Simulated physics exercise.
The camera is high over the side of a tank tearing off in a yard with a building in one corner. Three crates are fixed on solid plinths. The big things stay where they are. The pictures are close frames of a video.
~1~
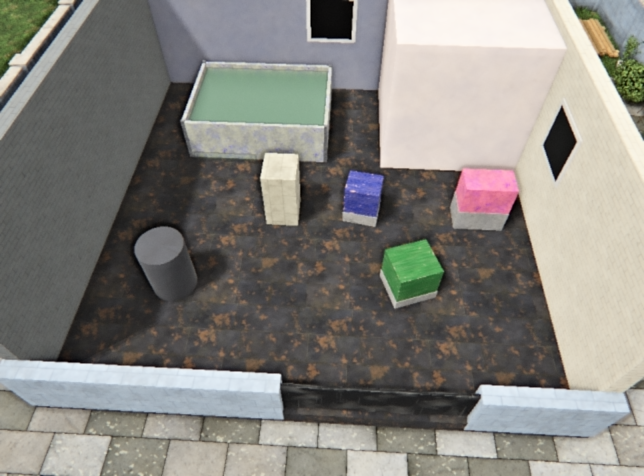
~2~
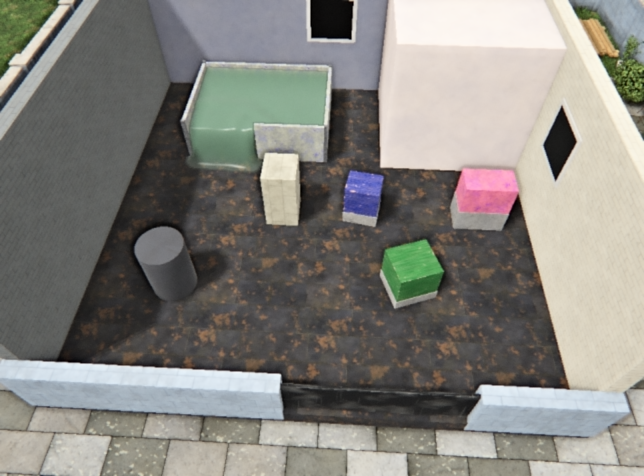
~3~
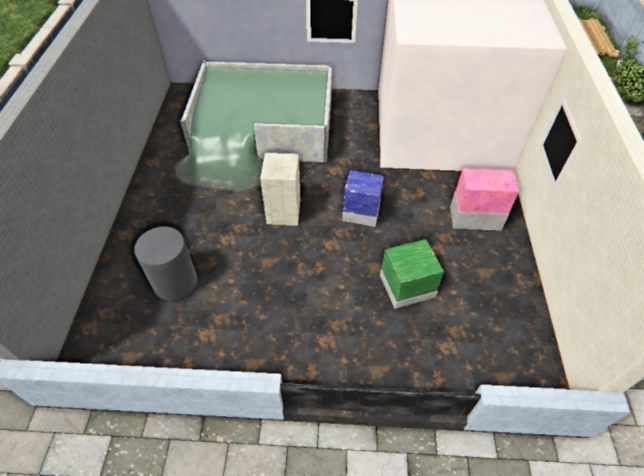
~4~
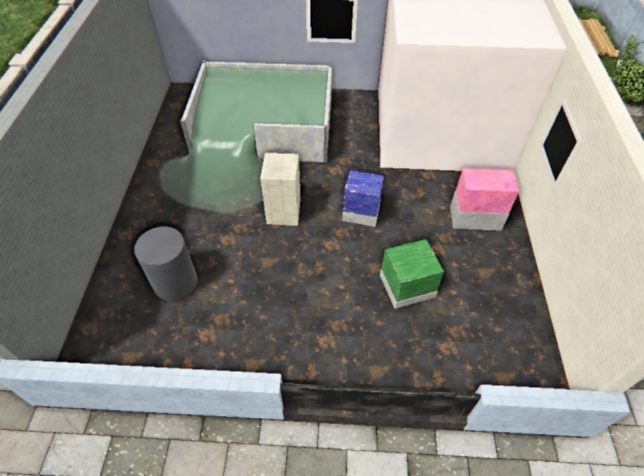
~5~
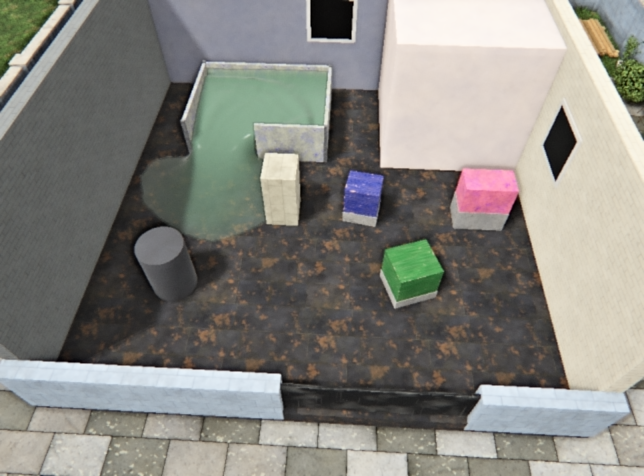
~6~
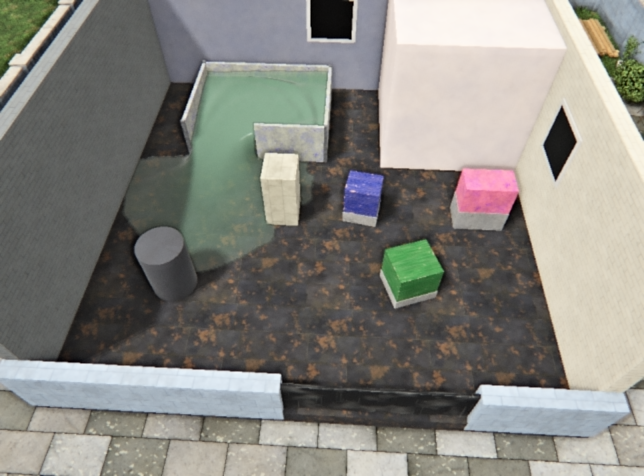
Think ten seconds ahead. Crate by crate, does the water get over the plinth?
In the end: The pink crate keeps dry; the blue crate keeps dry; the green crate is soaked.
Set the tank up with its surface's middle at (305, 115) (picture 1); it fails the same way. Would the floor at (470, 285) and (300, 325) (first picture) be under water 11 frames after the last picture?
In turn: Dry, wet.
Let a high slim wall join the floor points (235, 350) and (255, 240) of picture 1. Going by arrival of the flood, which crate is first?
The blue-painted one.
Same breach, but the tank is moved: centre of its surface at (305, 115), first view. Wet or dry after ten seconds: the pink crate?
My reading: Pink stays dry.
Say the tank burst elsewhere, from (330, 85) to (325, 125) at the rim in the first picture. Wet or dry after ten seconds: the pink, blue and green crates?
Then: Pink crate is spared, blue crate is soaked, green crate remains dry.
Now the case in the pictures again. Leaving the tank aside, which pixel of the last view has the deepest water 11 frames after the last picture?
Near (49, 382).
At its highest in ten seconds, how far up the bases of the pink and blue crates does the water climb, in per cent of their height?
Roughly 50 per cent, then 80 per cent.
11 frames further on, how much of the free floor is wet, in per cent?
About 40 per cent.
A moment on, water covers 30 % of the floor; the pink crate not reached, the blue crate water round its plinth, the green crate not reached.
Next, water covers 40 % of the floor; the pink crate not reached, the blue crate water round its plinth, the green crate not reached.
Then, water covers 55 % of the floor; the pink crate water round its plinth, the blue crate water round its plinth, the green crate not reached.
Later, water covers 80 % of the floor; the pink crate water round its plinth, the blue crate water round its plinth, the green crate water round its plinth.
In the end, water covers 95 % of the floor; the pink crate stayed above the water, the blue crate stayed above the water, the green crate was topped.
